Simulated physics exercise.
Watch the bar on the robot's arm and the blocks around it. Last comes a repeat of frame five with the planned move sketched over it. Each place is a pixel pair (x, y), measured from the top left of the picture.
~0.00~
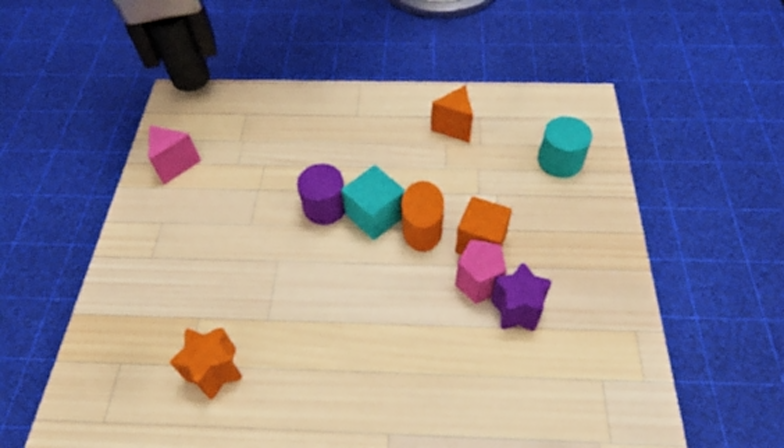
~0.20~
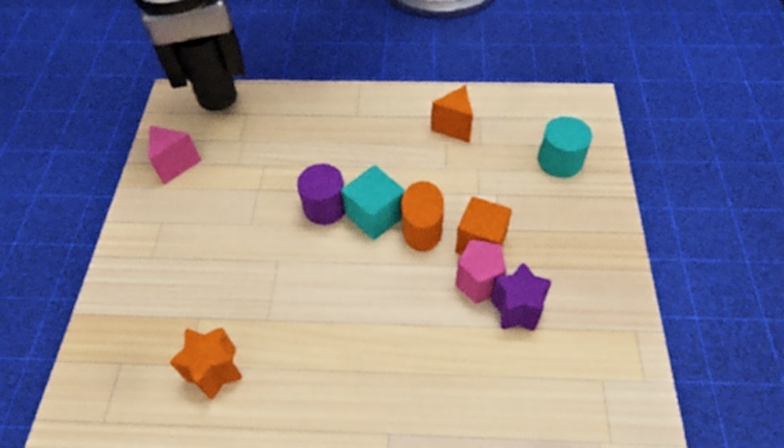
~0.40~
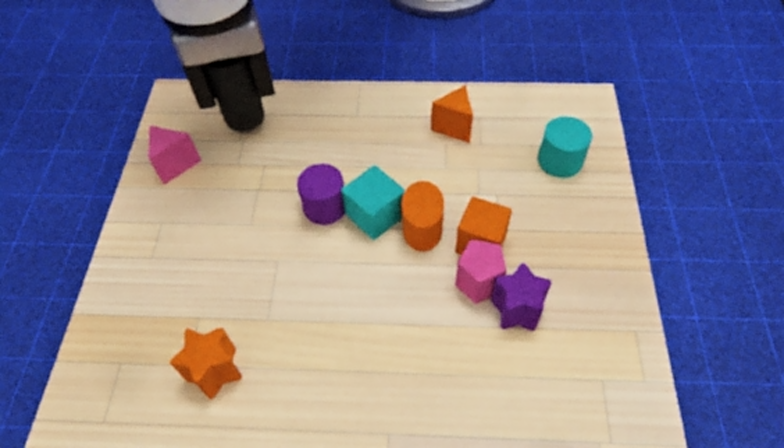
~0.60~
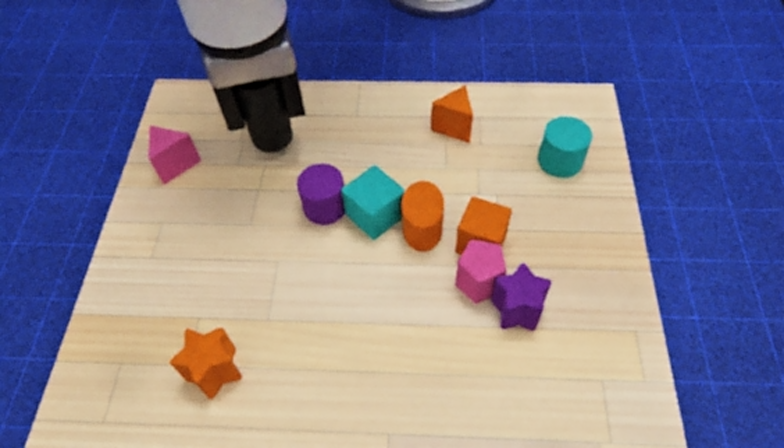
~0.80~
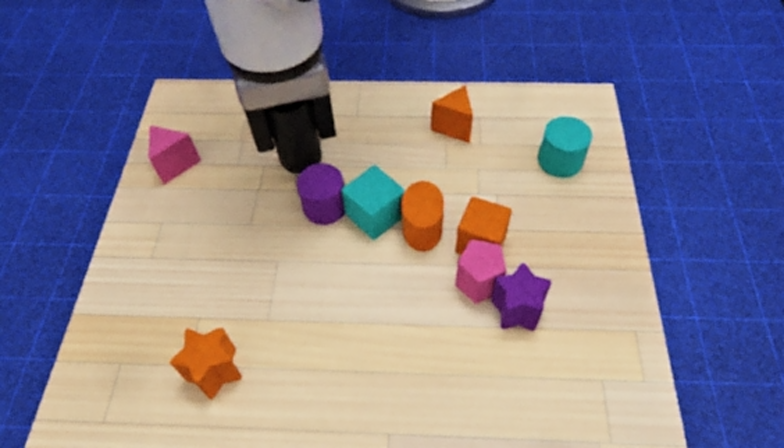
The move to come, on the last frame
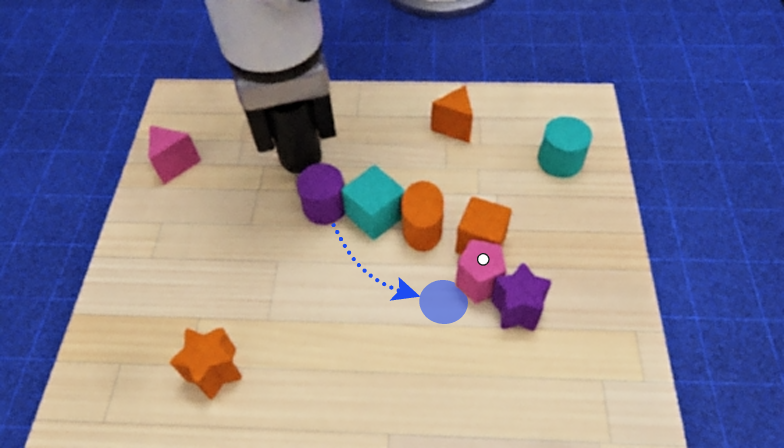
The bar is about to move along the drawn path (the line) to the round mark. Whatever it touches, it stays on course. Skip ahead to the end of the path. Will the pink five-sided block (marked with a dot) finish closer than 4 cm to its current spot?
Yes.
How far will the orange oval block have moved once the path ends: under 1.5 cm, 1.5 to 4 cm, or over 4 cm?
Medium: 1.5 to 4 cm.
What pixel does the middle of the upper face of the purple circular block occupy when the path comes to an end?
Its top face will be centred at roughly (362, 305).
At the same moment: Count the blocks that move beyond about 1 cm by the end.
The count will be 3 or more.
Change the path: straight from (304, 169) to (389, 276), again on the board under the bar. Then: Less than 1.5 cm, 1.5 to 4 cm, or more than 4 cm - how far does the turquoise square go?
Beyond 4 cm.
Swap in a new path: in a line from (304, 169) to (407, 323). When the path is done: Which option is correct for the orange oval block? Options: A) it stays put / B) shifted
Option B.
The drawn path runs from (304, 169) through (331, 221) and (370, 275) to (444, 302); the dot is on the pink five-sided block.
What follows on the original path. One third of the way, bar at (330, 212); purple circular block at (337, 235); turquoise square at (379, 205), turned 65° anticlockwise.
Two thirds of the way, bar at (371, 267); purple circular block at (358, 298); turquoise square at (394, 214), turned 85° anticlockwise; orange oval block at (440, 198).
At the end, bar at (444, 293); purple circular block at (362, 305); turquoise square at (396, 215), turned 95° anticlockwise; orange oval block at (441, 196), turned 10° anticlockwise; pink five-sided block not moved.
